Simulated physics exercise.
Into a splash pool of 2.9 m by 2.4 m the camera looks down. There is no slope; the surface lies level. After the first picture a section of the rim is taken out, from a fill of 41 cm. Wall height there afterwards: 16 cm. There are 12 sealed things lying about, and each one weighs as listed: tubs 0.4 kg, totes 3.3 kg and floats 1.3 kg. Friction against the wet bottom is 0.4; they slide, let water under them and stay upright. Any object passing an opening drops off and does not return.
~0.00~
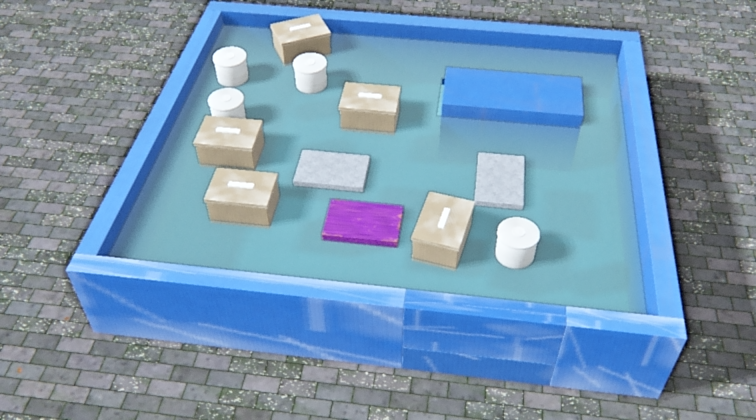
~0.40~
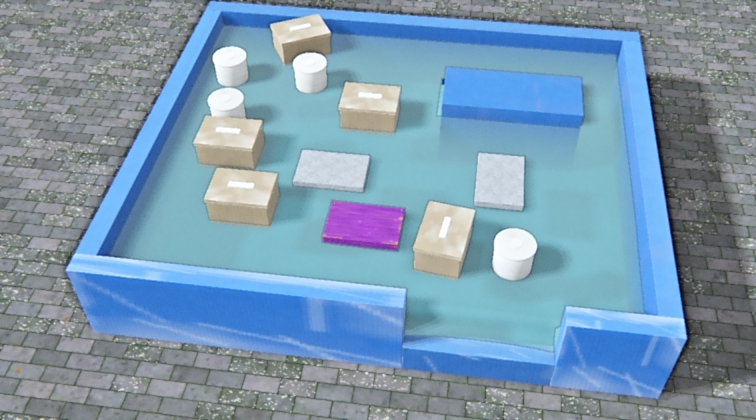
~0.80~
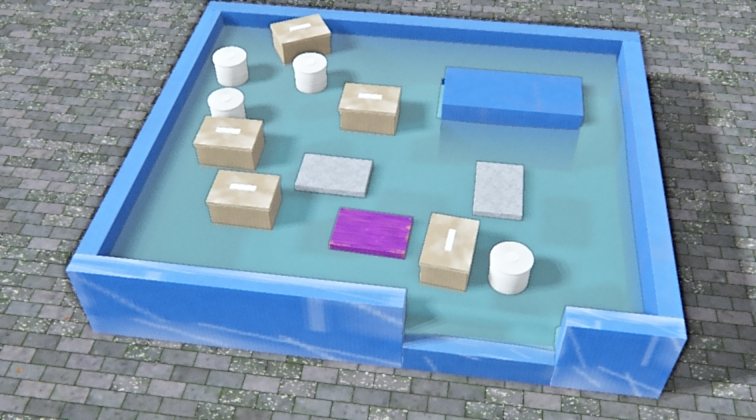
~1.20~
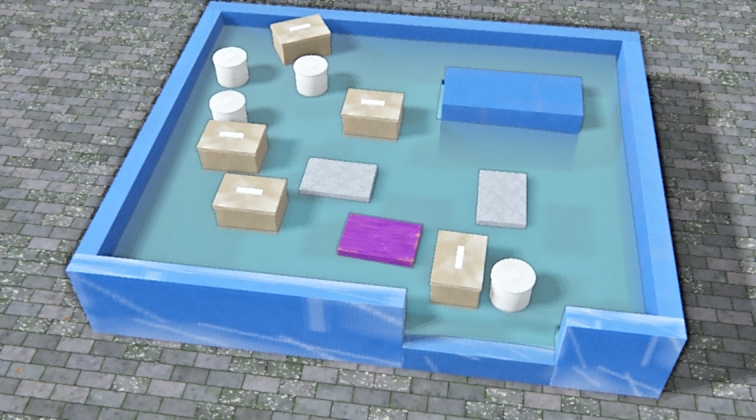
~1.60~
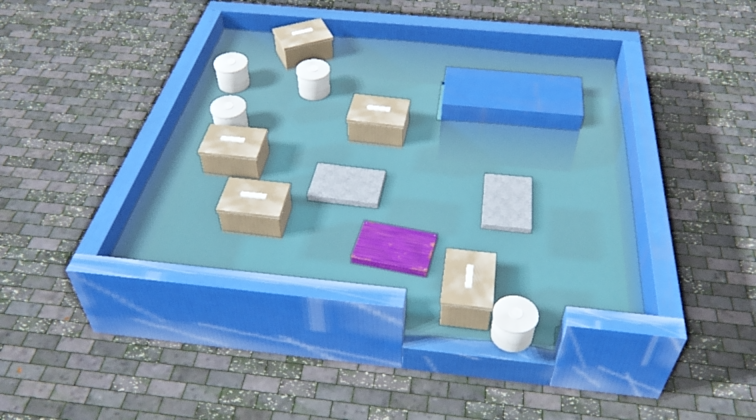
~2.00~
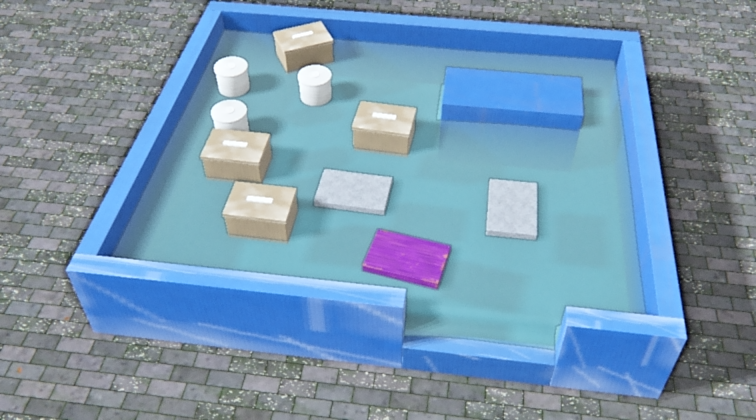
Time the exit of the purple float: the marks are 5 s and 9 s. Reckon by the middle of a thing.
It will escape before the window opens.
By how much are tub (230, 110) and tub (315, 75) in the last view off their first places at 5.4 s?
First: 20 cm. Second: 20 cm.
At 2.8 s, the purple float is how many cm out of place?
Displacement by then near 50 cm.
After 2.8 s the purple float is near (430, 282), 0.5 m from its start, afloat; 2 of 12 are out; 10 afloat.
After 5.4 s the purple float has gone out (at 3.4 s); 3 of 12 are out; 9 afloat.
After 8.0 s the purple float has gone out (at 3.4 s); 4 of 12 are out; 8 afloat.
After 12.0 s the purple float has gone out (at 3.4 s); 5 of 12 are out; 7 afloat.
